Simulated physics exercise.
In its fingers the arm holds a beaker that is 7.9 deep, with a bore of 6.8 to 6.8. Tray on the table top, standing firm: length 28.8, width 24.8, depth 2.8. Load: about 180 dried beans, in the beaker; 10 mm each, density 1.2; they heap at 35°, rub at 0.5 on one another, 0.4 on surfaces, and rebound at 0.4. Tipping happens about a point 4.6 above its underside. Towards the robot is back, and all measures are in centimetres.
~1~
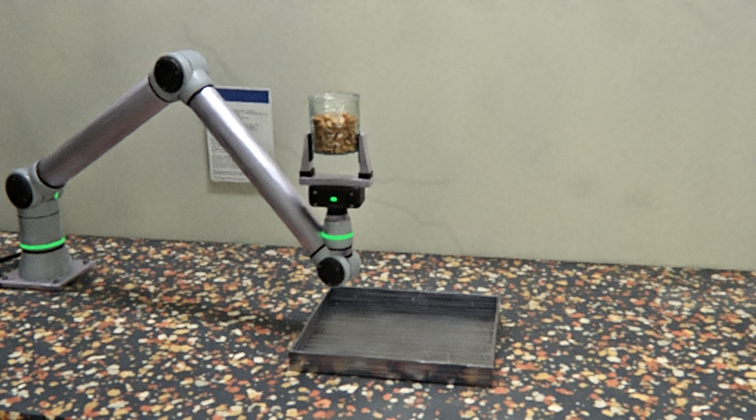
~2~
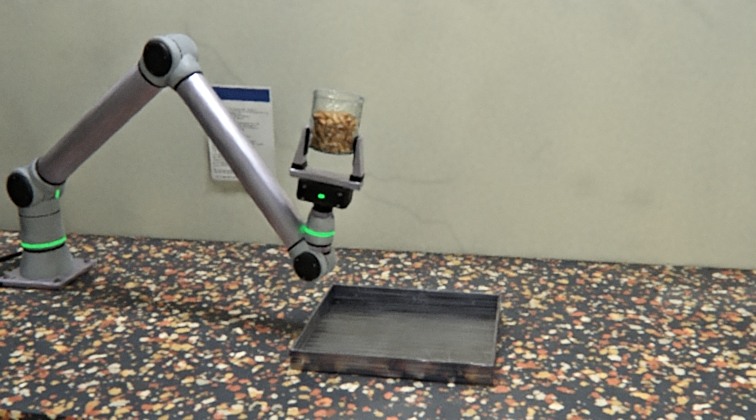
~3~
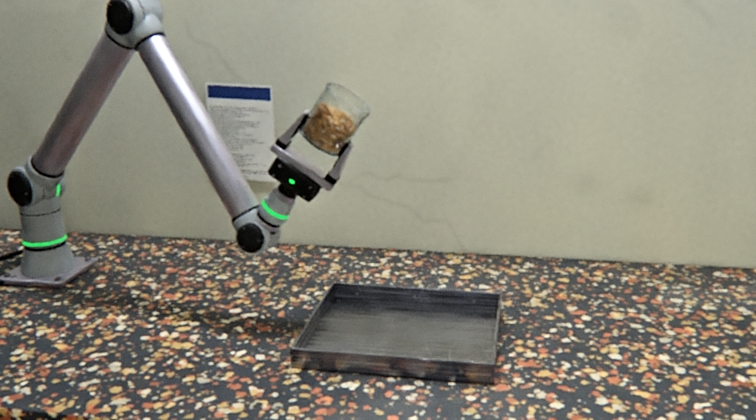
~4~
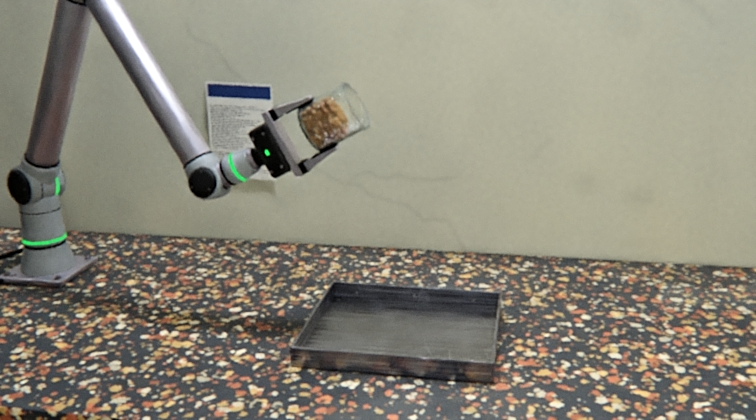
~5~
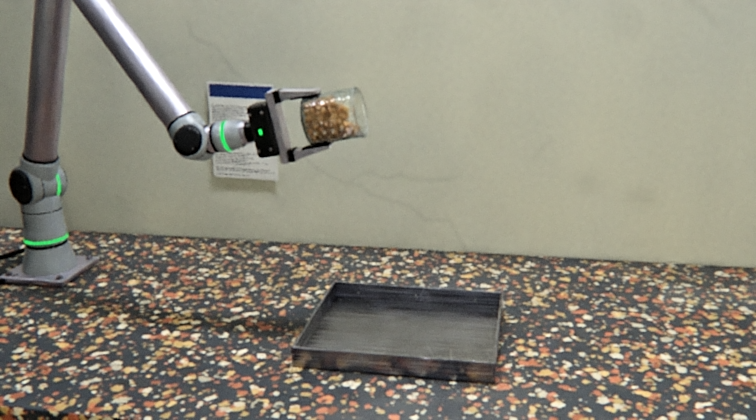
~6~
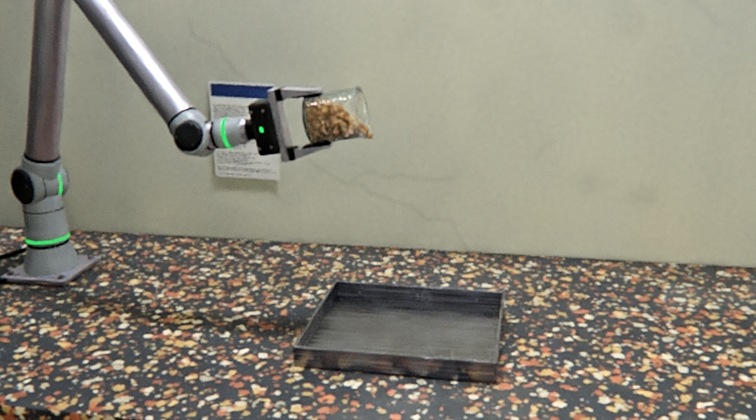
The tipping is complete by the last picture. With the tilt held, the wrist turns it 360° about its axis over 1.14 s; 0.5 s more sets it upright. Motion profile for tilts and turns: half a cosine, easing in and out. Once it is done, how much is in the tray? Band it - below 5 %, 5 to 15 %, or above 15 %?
My answer is above 15 %.
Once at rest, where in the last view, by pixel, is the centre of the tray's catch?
I'd mark it about (421, 331) in the last picture.
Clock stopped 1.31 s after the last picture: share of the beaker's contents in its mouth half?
Near 35 per cent lies in the mouth half.
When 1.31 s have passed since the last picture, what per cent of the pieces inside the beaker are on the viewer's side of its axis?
Share noted: Close to 35 per cent.
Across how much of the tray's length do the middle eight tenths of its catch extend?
That stretch is roughly 14 cm long.
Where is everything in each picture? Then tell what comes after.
In the first frame, beaker middle at (335, 124), upright; upper third of the load around (336, 121), from x 315 to 355, top at y 115; 179 in the beaker.
In the second frame, beaker middle at (335, 123), tipped 10°; upper third of the load around (334, 120), from x 315 to 355, top at y 110.
In the third frame, beaker middle at (334, 121), tipped 35°; upper third of the load around (329, 116), from x 305 to 350, top at y 105.
In the fourth frame, beaker middle at (333, 118), tipped 62°; upper third of the load around (325, 110), from x 305 to 345, top at y 100.
In the fifth frame, beaker middle at (334, 117), tipped 79°; upper third of the load around (323, 108), from x 305 to 360, top at y 100.
In the sixth frame, beaker middle at (335, 116), tipped 80°; upper third of the load around (323, 110), from x 310 to 370, top at y 100; 179 in the beaker.
Then, 0.66 s after the last picture, tipped 80°, highest piece 37 above the table; 166 in the beaker, 2 in the tray, 11 in flight or on a rim.
Then, 1.31 s after the last picture, tipped 59°, highest piece 36 above the table; 136 in the beaker, 40 in the tray, 3 in flight or on a rim.
Then, 1.84 s after the last picture, upright, highest piece 37 above the table; 136 in the beaker, 43 in the tray.
Then, 2.54 s after the last picture, upright, highest piece 37 above the table; 136 in the beaker, 43 in the tray.
Final count, 136 in the beaker, 43 in the tray. That is 24 % in the tray.
